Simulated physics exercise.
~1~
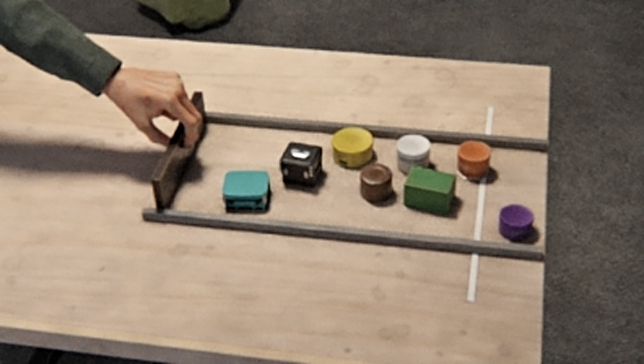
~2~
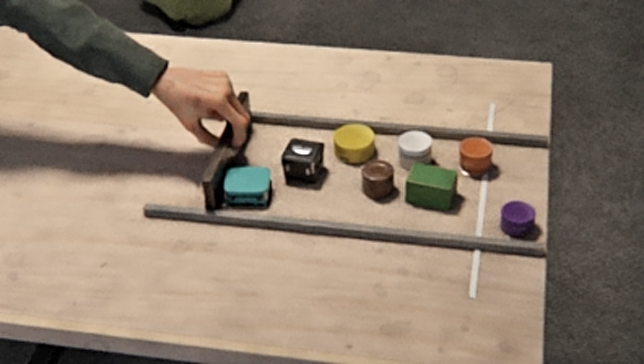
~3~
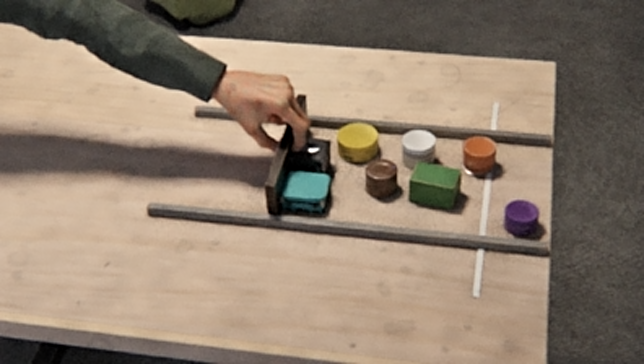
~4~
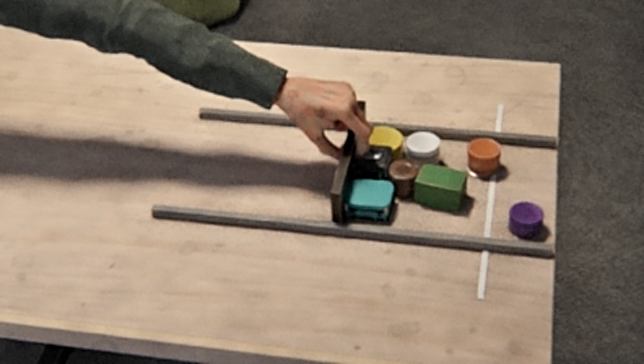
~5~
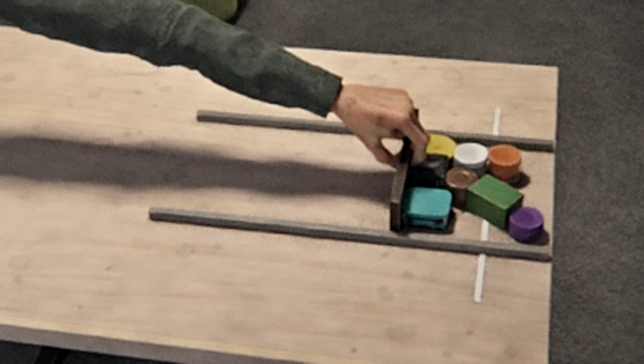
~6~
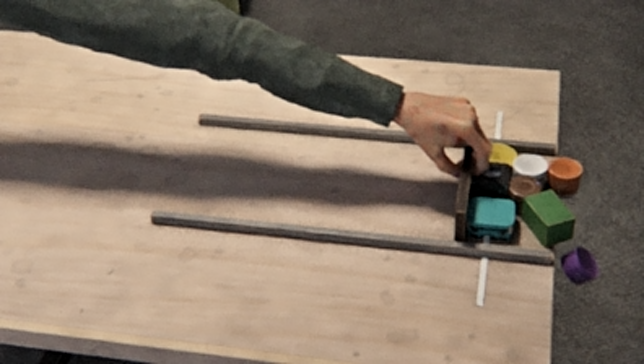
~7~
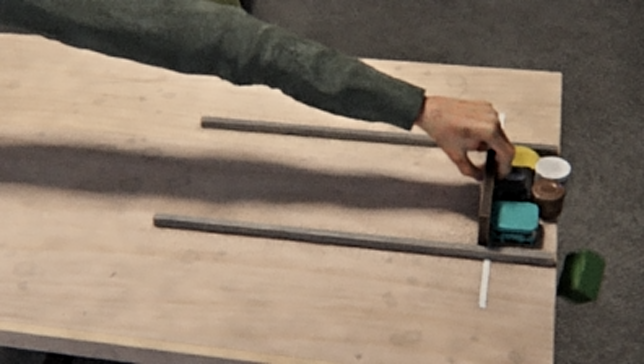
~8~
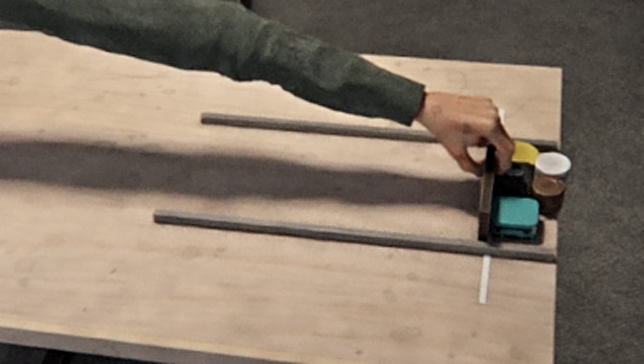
A pale wooden table above a dark grey floor is seen from above by a slightly swaying camera. Between two grey rails, a hand in a dark green sleeve holds an upright dark board at the left of a teal case, a black cube, yellow, brown, white and orange round containers, a green block and a purple tub, near white tape. The hand slides the board right, gathering the teal case, then the others. The purple tub, orange pot and green block go over the right edge. The board stops by the tape, with the teal case and several others still bunched at the edge.
